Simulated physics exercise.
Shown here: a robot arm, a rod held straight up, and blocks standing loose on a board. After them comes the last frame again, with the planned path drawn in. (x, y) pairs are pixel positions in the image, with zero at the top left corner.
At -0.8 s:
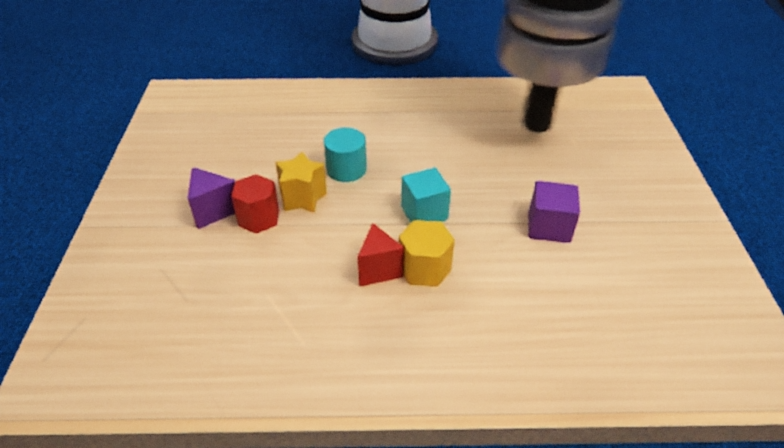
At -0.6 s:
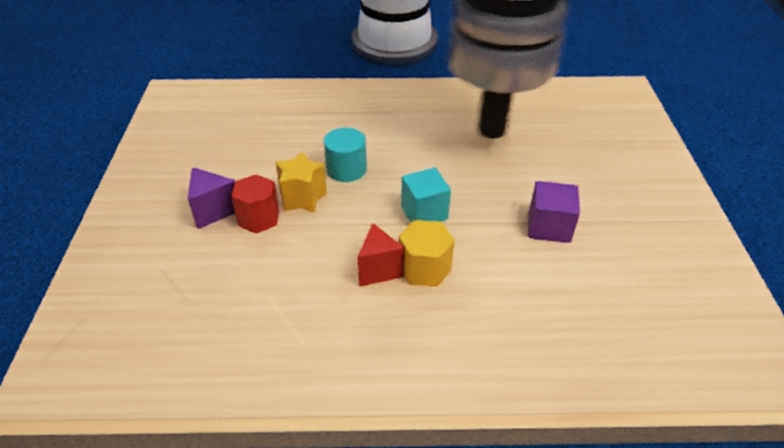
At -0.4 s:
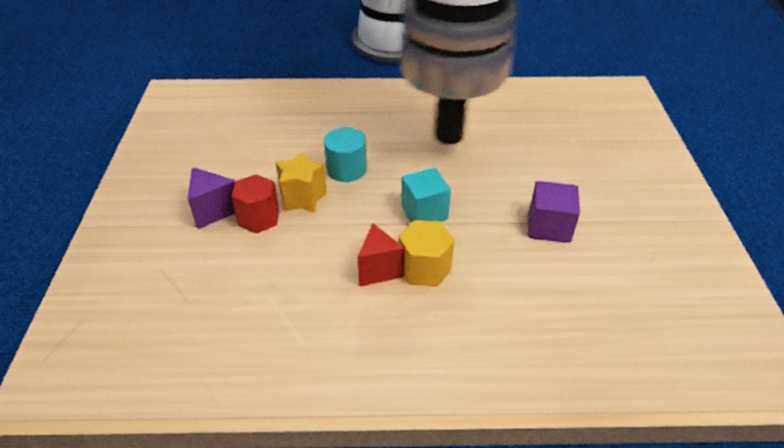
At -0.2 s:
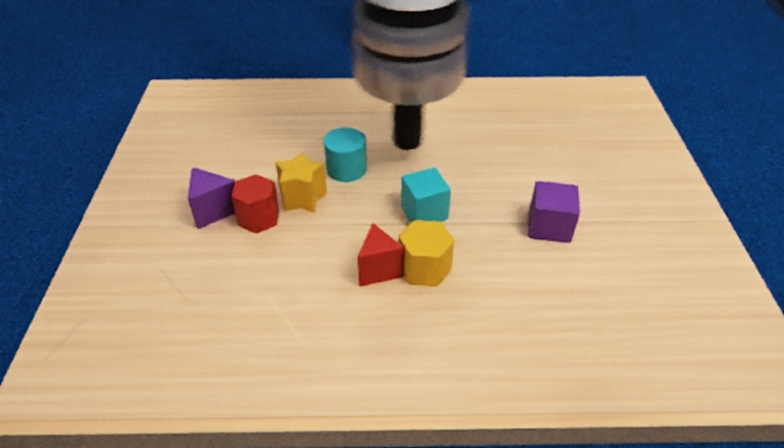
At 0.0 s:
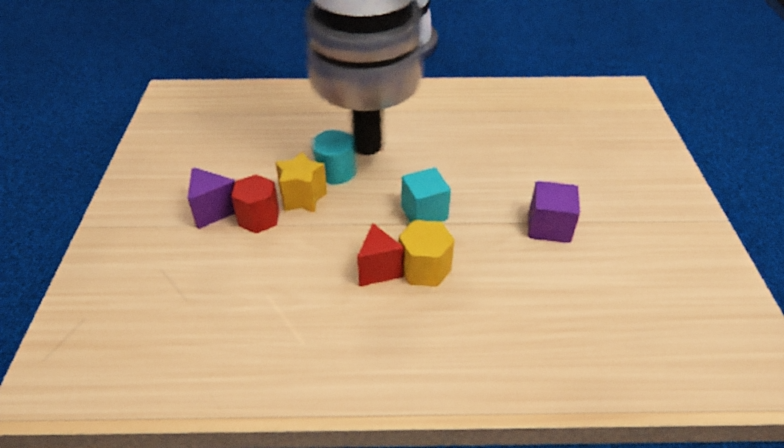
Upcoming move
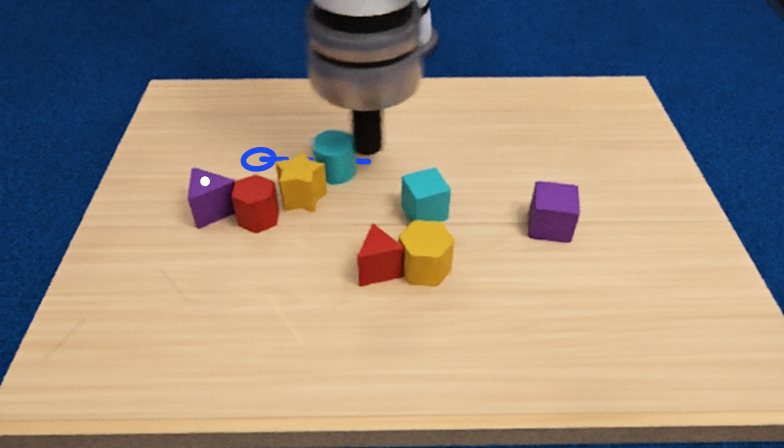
A robot arm's dark upright rod glides steadily left across the far side of a pale wooden board on blue carpet, seen from a raised, still viewpoint. A purple triangle, red hexagon, yellow star and turquoise cylinder sit left, with a turquoise cube, red triangle and yellow hexagon near the middle and a purple cube right. The rod meets the cylinder and nudges it slightly left, while the other blocks stay still.
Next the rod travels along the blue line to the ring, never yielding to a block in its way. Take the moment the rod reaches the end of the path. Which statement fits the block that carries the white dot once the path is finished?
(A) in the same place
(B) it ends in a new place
A (in the same place)
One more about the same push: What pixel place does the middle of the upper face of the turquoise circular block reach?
Roughly at (258, 153).
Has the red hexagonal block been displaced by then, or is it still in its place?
It does get moved.
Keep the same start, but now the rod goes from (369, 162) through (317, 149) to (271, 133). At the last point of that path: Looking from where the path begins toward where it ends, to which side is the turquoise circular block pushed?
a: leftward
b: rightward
The correct letter is a.
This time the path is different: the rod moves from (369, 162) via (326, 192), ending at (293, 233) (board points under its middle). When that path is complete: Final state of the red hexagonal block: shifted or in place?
By the last moment of the path, the red hexagonal block has shifted.
Drawn move, straight from (369, 162) to (259, 159); the dot is on the purple triangle.
The first path, step by step. One third of the way, rod at (329, 146); yellow star-shaped block at (291, 171), turned 35° anticlockwise; turquoise circular block at (297, 146).
Two thirds of the way, rod at (292, 145); red hexagonal block at (247, 196), turned 15° clockwise; yellow star-shaped block at (285, 174), turned 60° anticlockwise; turquoise circular block at (269, 150).
At the end, rod at (256, 144); purple triangle still; red hexagonal block at (247, 196), turned 15° clockwise; yellow star-shaped block at (285, 174), turned 65° anticlockwise; turquoise circular block at (258, 153).
